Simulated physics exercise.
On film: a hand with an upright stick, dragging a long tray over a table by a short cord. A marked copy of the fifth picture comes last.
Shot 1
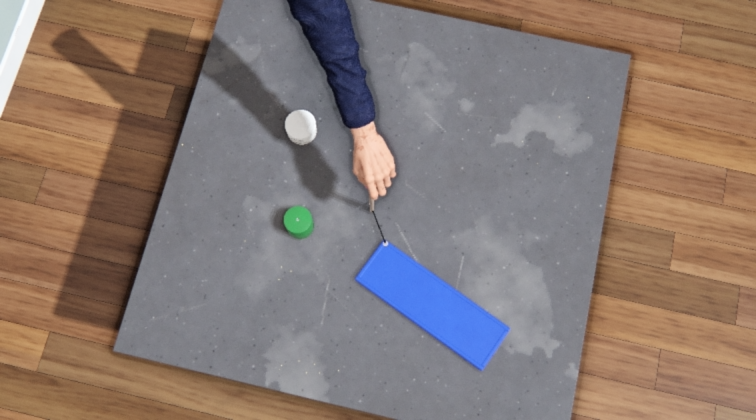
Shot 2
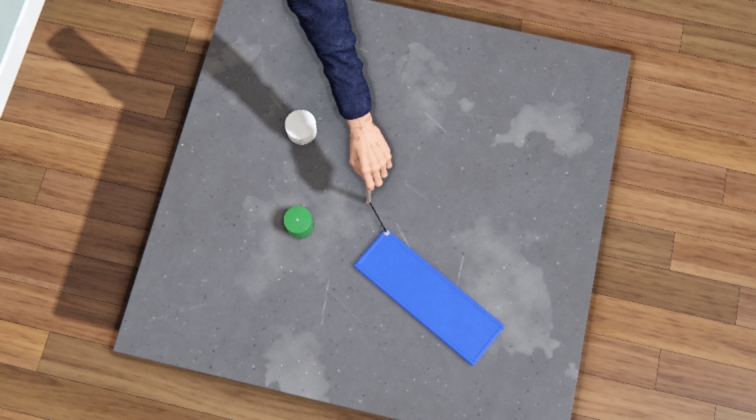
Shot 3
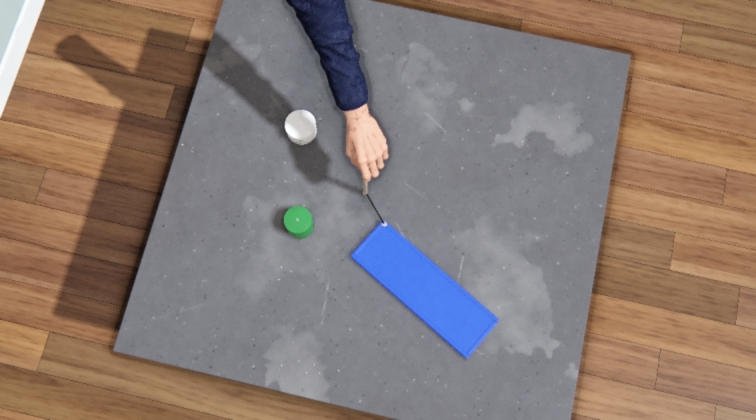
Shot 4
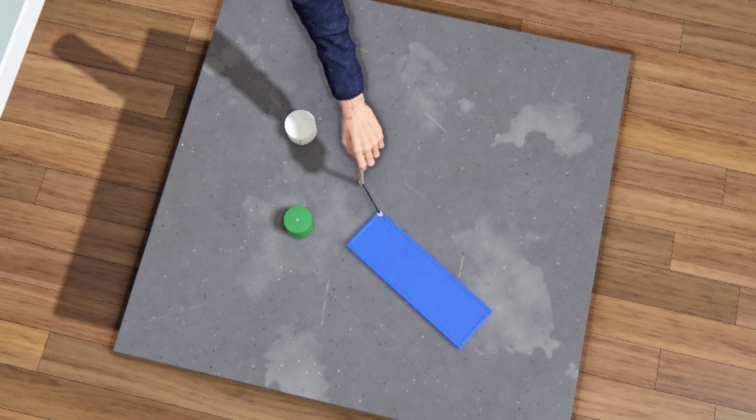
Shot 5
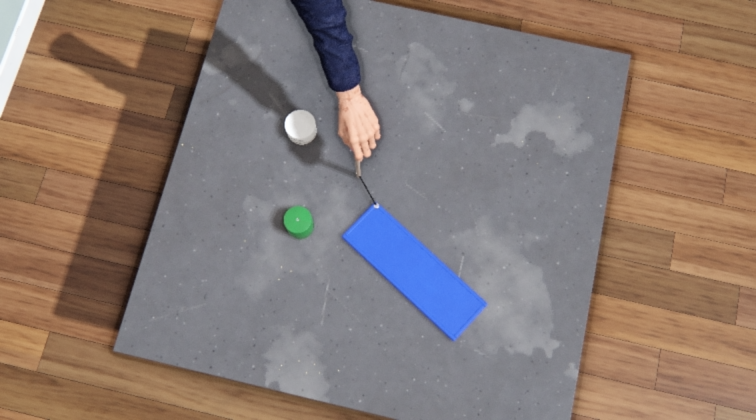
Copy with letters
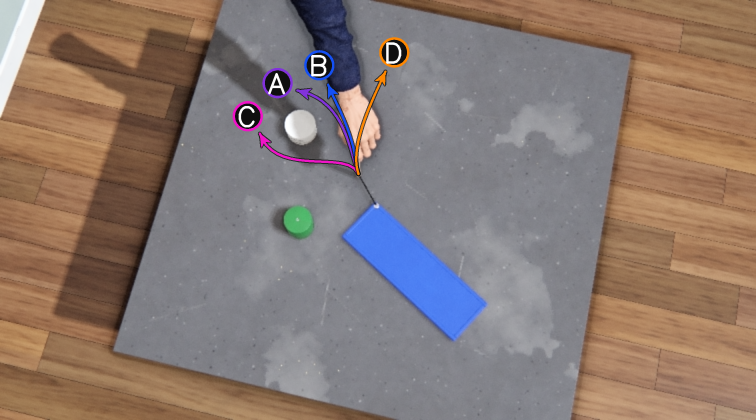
On a gray tabletop set over a wooden plank floor, a hand in a dark blue sleeve holds a short cord tied to a long blue tray, near a white tub and a green tin. The hand draws back slowly toward the upper left, and the tray slides a short way after it while the tub and tin stay still.
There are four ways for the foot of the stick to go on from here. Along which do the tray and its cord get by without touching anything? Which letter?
With D nothing is hit.
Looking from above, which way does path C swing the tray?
Anticlockwise.
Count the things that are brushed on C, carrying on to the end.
One.
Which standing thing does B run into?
It meets the white tub.
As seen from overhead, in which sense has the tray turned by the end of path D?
It turns clockwise.
On the copy, A from (359, 174) via (340, 122) to (297, 90); B from (359, 174) via (347, 127) to (328, 85); C from (359, 174) via (305, 161) to (260, 133); D from (359, 174) via (364, 120) to (385, 72).
On D. First, foot of the stick (360, 136), middle of the tray (399, 235).
Then, foot of the stick (373, 99), middle of the tray (393, 201).
Finally, foot of the stick (387, 69), middle of the tray (391, 171); nothing has been touched.
By contrast, A meets the white tub; B meets the white tub; C meets the green tin.
